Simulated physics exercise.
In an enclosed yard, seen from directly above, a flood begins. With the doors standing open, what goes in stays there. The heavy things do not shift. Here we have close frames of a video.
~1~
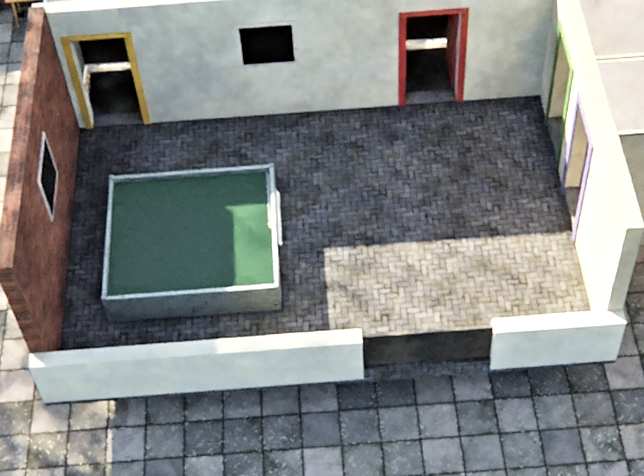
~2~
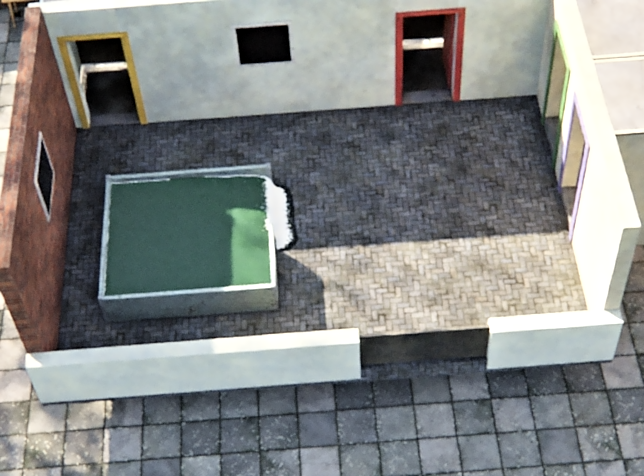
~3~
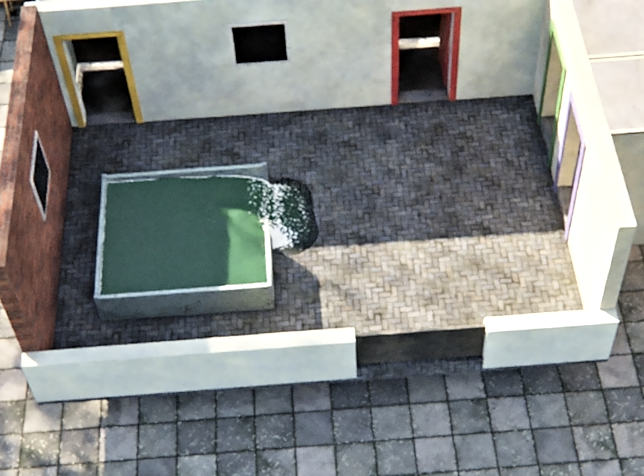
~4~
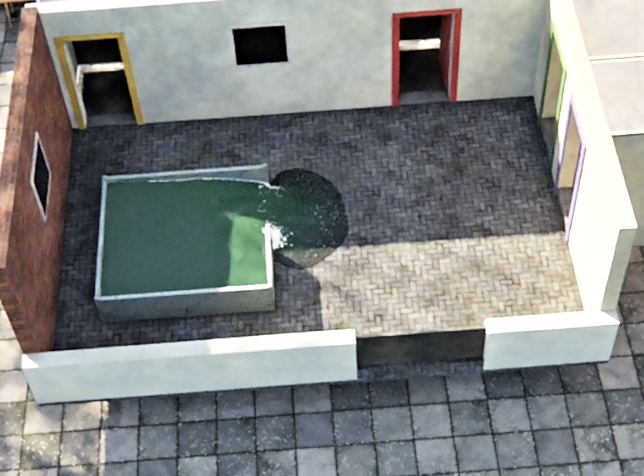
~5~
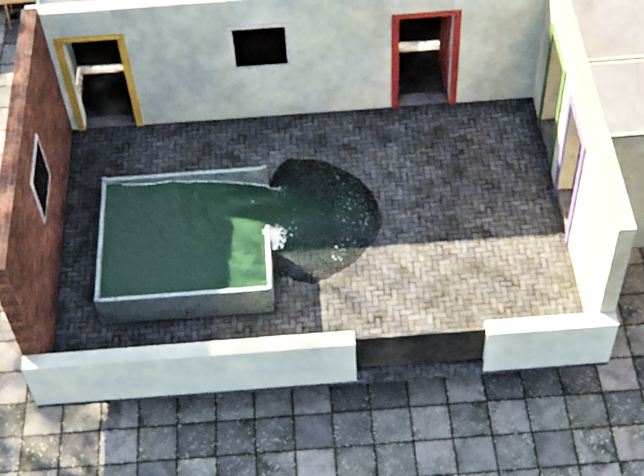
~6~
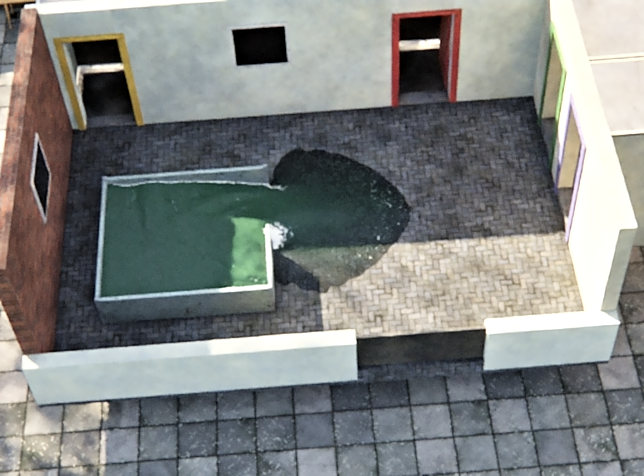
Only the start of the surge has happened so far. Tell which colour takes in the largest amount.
The largest amount goes in at red.
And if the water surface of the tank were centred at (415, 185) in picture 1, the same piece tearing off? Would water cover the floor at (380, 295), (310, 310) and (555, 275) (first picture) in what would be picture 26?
Point by point, the spots are not hit, not hit and hit.
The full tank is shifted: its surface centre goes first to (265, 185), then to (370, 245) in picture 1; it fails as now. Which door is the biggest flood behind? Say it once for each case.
First case, the red-painted one; second case, the door marked blue.
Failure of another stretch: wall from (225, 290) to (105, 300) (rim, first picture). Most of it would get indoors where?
Most goes in at the yellow-painted one.
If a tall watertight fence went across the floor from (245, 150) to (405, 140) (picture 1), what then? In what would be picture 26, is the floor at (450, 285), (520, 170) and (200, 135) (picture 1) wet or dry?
Going through them in order, I get inundated, inundated and high and dry.
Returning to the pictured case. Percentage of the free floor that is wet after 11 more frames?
About 50 %.
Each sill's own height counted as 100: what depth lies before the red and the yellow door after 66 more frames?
I'd say around 220 and 10 in a hundred.
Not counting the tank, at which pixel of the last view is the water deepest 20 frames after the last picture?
Near (496, 110).
A moment on, water covers 30 % of the floor; red door not reached, blue door not reached, yellow door not reached, green door not reached.
Next, water covers 50 % of the floor; red door a trickle in, blue door wet at the sill, nothing in, yellow door not reached, green door wet at the sill, nothing in.
Then, water covers 55 % of the floor; red door some in, blue door a trickle in, yellow door not reached, green door wet at the sill, nothing in.
Later, water covers 60 % of the floor; red door a lot in, blue door a trickle in, yellow door not reached, green door a trickle in.
In the end, water covers 85 % of the floor; red door a lot in, blue door a trickle in, yellow door not reached, green door a trickle in; the red door has let in the most.
